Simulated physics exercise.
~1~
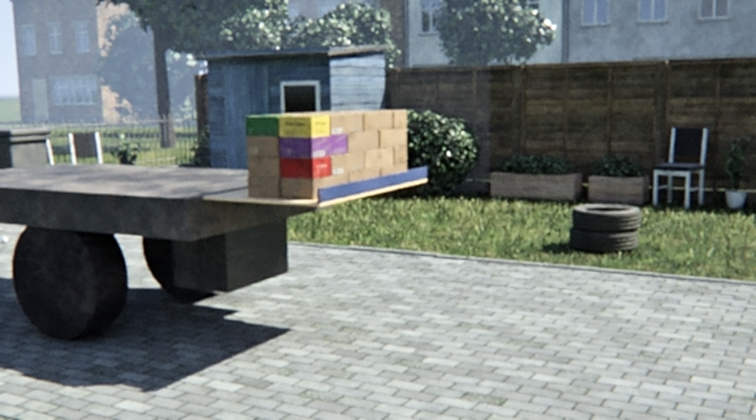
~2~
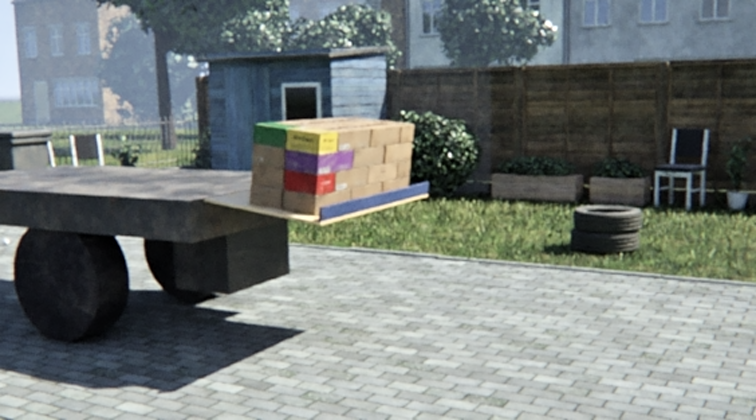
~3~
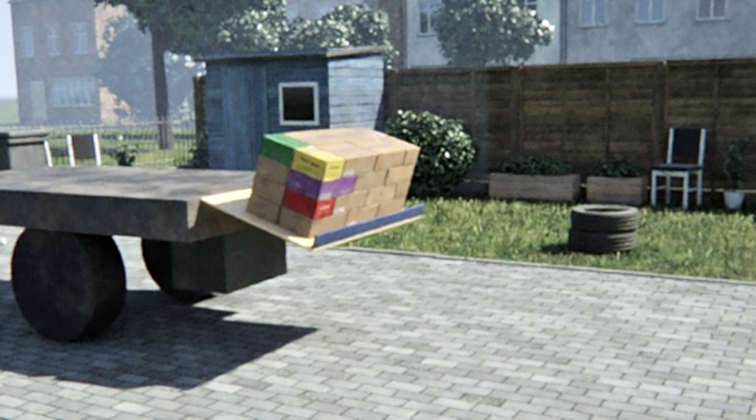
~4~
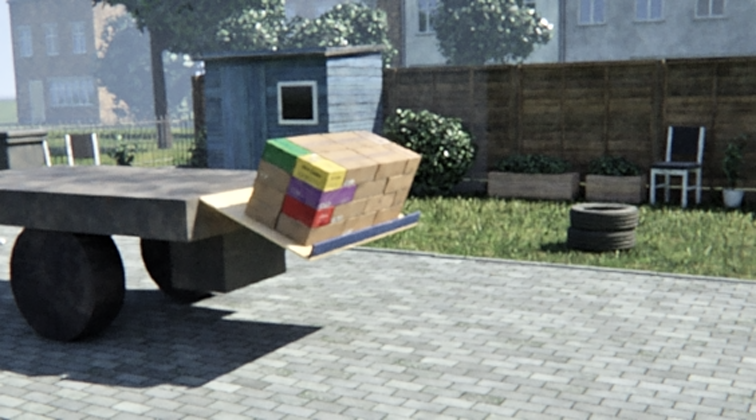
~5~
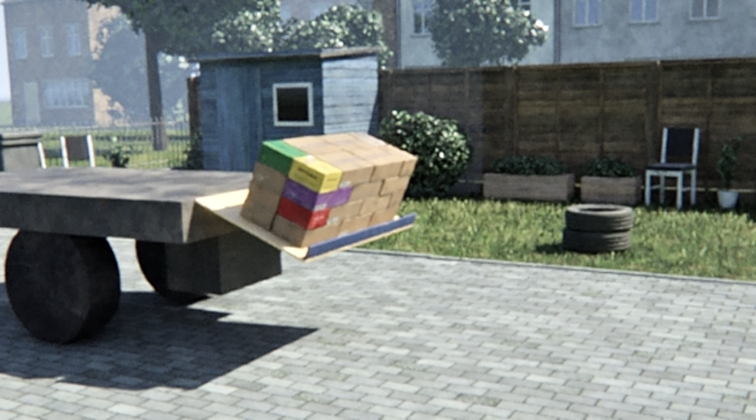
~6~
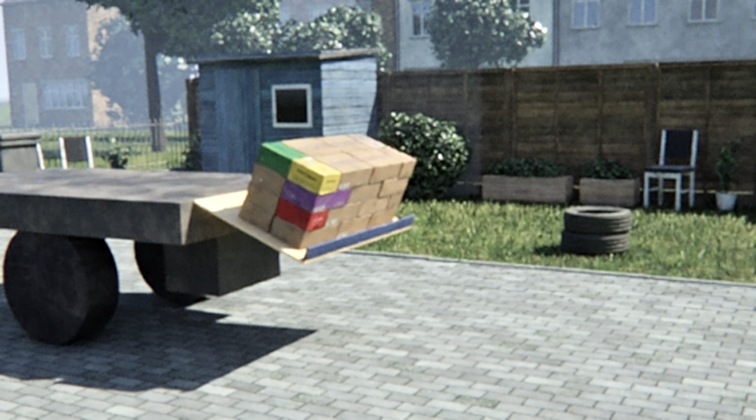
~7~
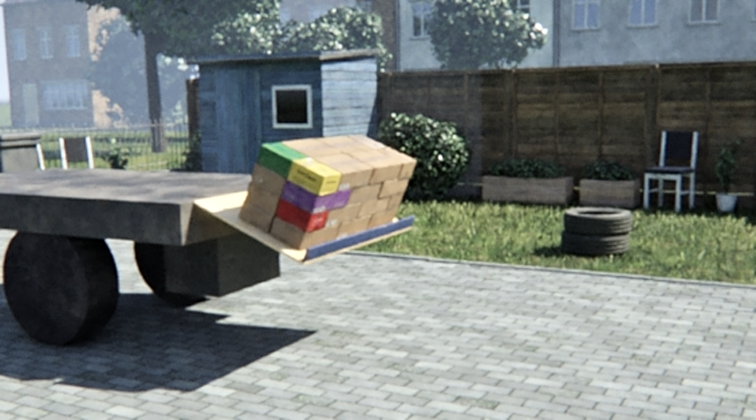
In a paved yard edged by grass, a wooden fence and a blue shed, a dark flat-bed stands at the left with a block of stacked boxes on the flap at its right end. Most of the boxes are plain brown, with green, yellow, purple and red ones at the near corner. The flap starts level, then dips down to the right, and the whole stack leans over with it. The tilt steepens a little more and stops. The view sways slightly while the boxes stay packed together, and at the end the purple box and all the others are still aboard the sloping flap.
